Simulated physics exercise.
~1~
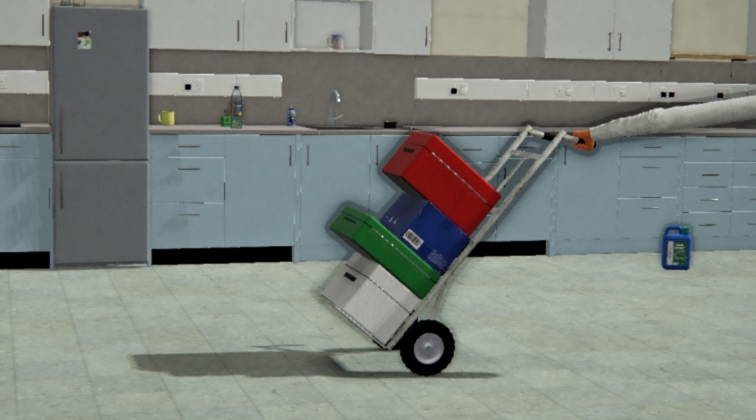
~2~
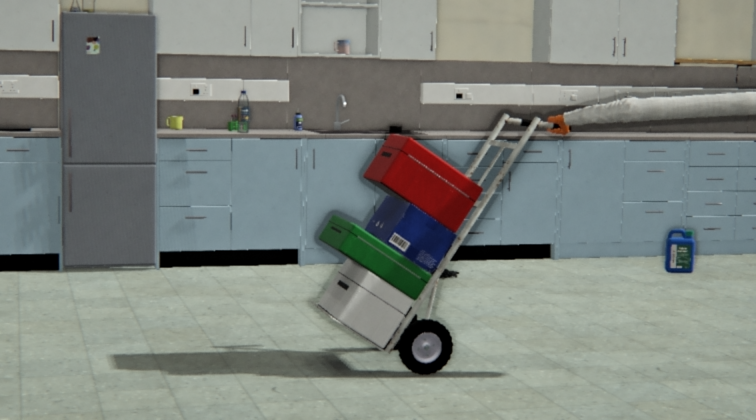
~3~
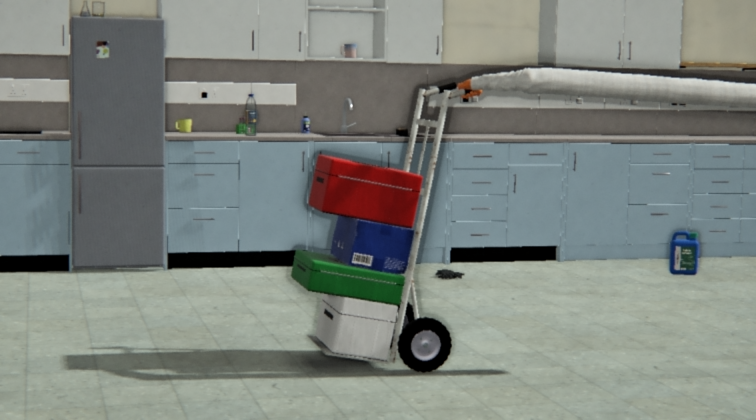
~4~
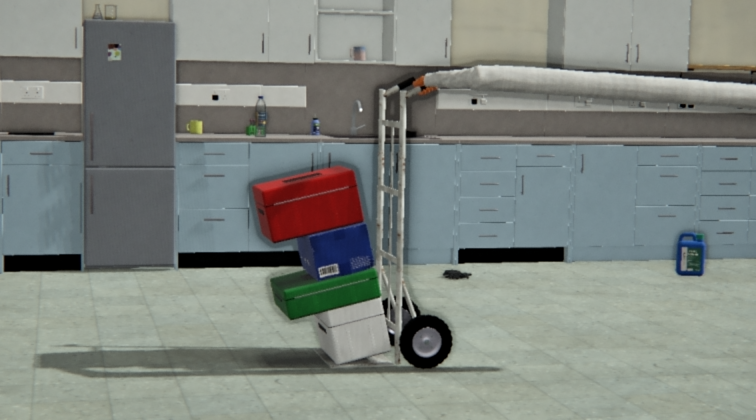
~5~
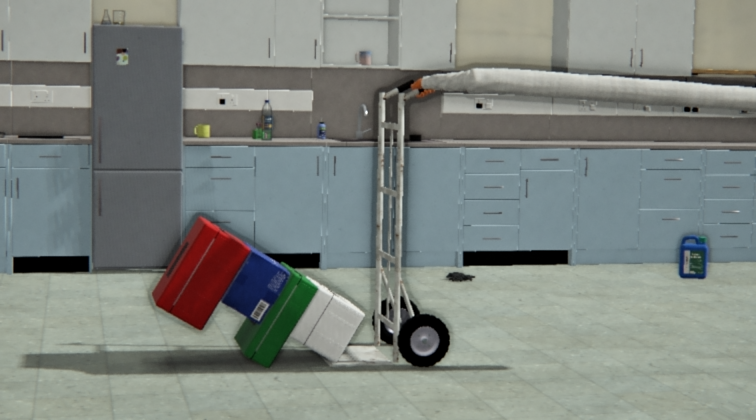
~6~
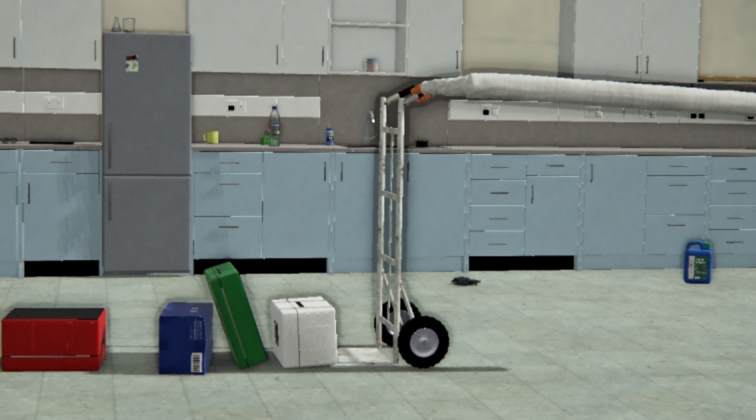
In a kitchen, a tilted hand truck swings upright and its four stacked boxes topple left onto the floor.
